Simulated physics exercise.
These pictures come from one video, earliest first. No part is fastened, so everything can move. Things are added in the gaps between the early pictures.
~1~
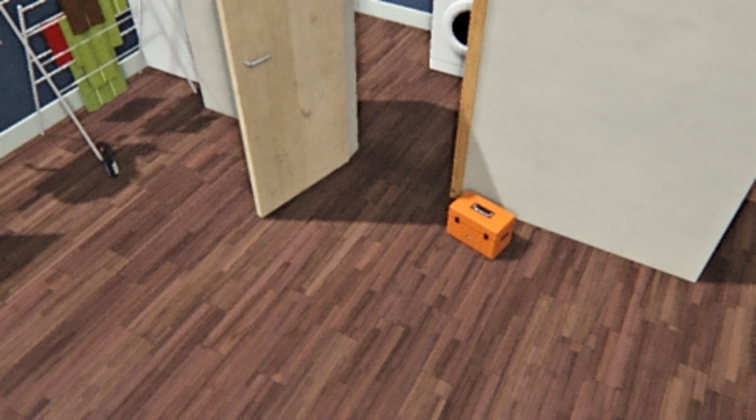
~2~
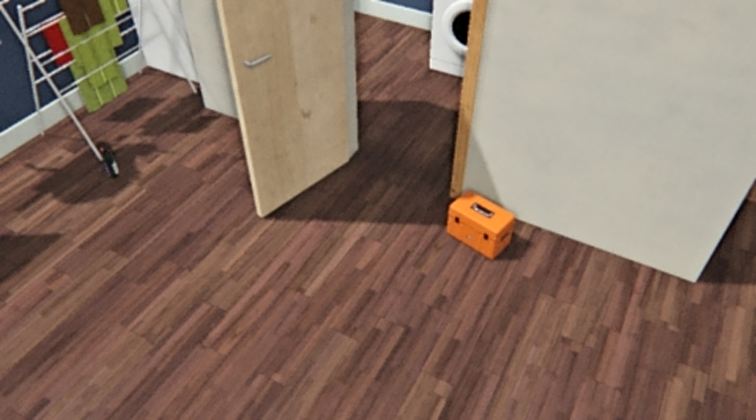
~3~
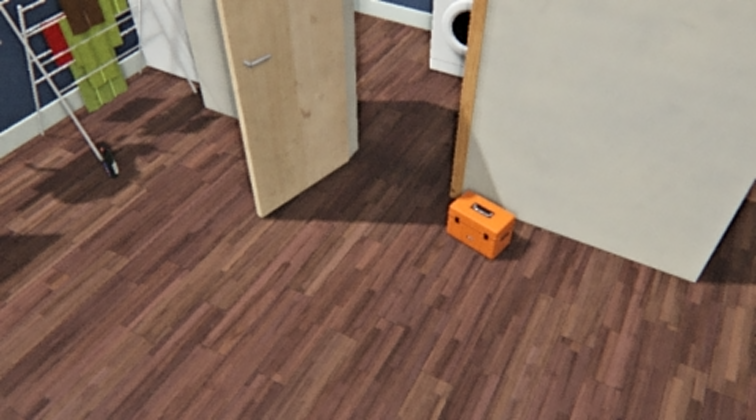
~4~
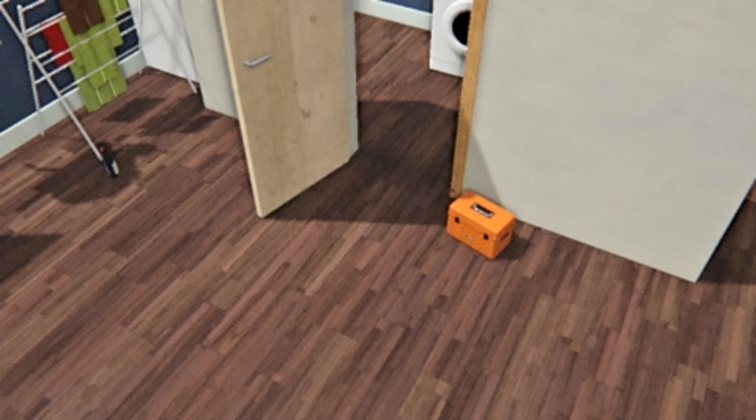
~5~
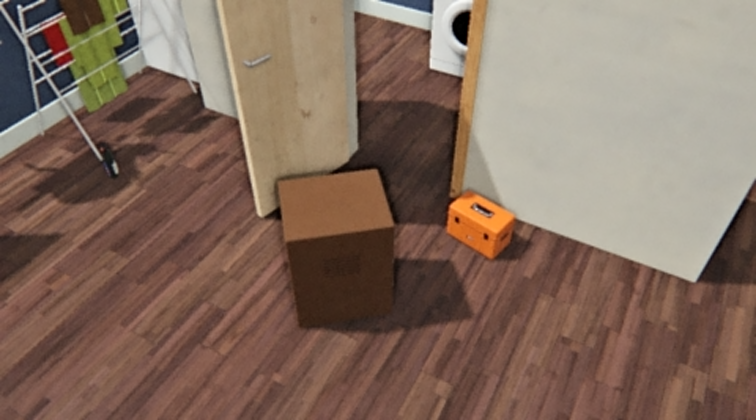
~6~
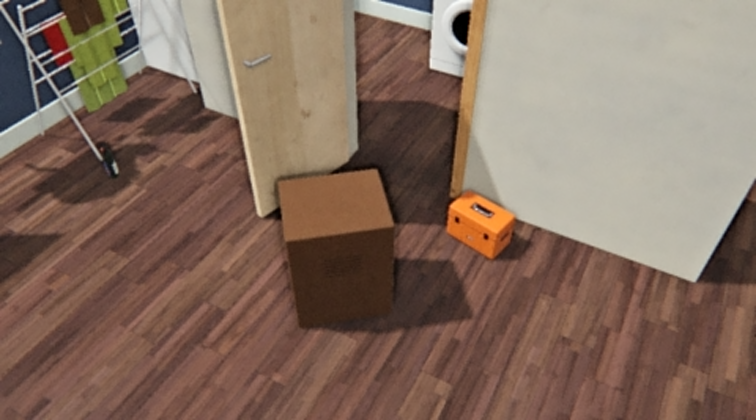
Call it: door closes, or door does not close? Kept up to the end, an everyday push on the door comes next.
Door closes.
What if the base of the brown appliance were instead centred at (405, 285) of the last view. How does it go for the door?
It then comes fully to.
Then, 1.20 s on from there, door 72° open.
Then, 2.10 s on from there, door 35° open.
In the end, door 0° open; both unmoved. At the end, from the last picture's camera, brown appliance near (337, 250).
